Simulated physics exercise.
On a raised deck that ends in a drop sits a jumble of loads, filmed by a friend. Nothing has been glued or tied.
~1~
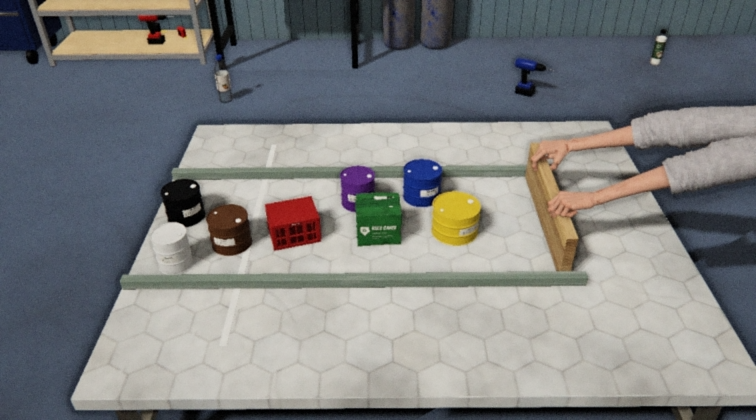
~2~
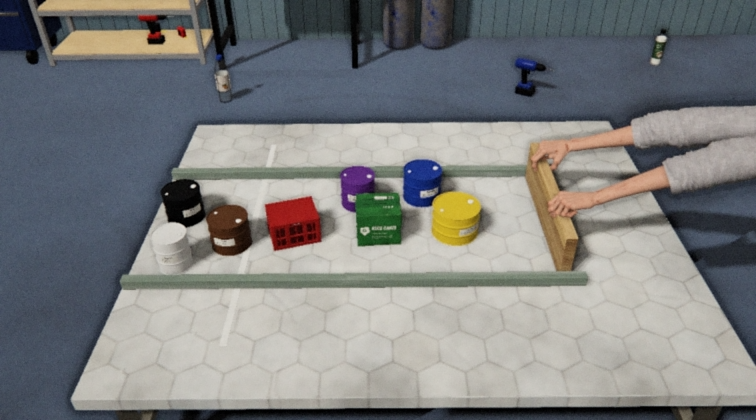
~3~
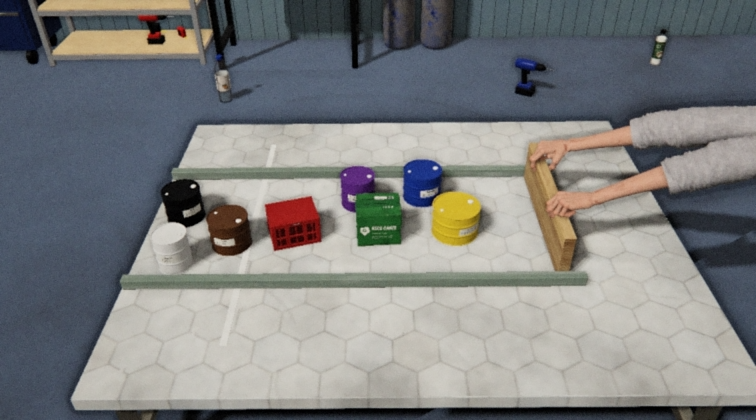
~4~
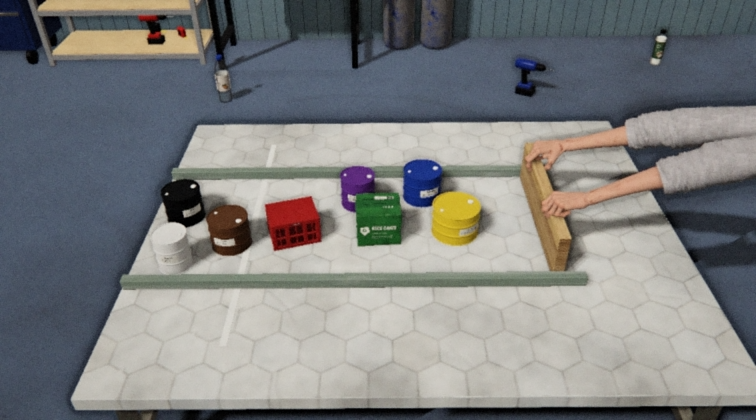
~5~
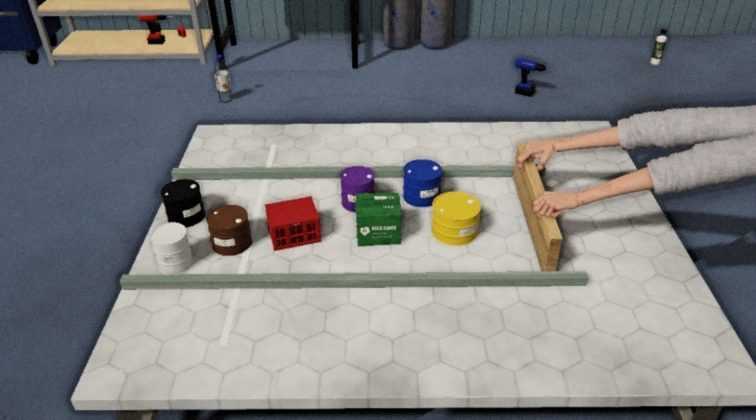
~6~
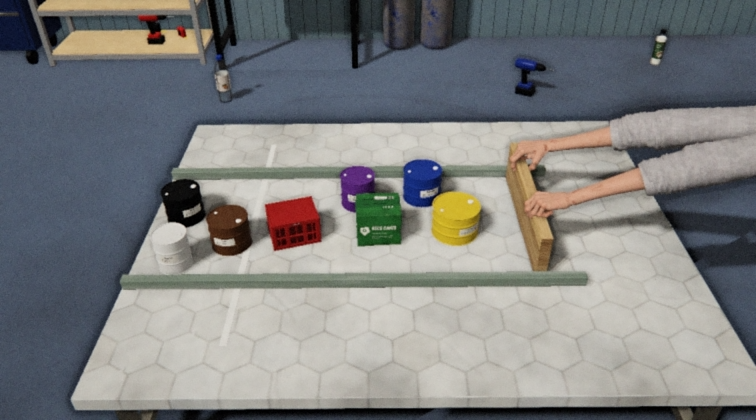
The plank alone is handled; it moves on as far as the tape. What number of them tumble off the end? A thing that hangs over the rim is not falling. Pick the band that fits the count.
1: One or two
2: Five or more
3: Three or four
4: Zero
One or two.
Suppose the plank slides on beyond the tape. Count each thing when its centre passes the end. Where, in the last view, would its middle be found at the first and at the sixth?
I'd say close to (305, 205), then close to (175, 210).
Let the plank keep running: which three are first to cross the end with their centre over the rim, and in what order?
Sequence: The brown canister, the red crate, the black canister.
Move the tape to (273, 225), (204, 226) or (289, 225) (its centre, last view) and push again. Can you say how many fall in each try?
You'd get 1, then 4, then 1.
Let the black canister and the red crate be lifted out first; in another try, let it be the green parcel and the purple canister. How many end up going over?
Tally of falls: 1 for the first try, 1 for the second.
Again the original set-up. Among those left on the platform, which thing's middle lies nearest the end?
It's the black canister.
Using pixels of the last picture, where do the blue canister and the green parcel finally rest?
You'll find the blue canister at roughly (240, 186) and the green parcel at roughly (179, 228).
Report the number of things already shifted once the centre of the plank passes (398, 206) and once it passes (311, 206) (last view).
At first I count 5, and then 7.
A little later, none off yet; black canister at rest near (184, 203); white canister at rest near (172, 249); brown canister at rest near (230, 230).
When it is over, the number that fall off is one or two; down, red crate and brown canister.
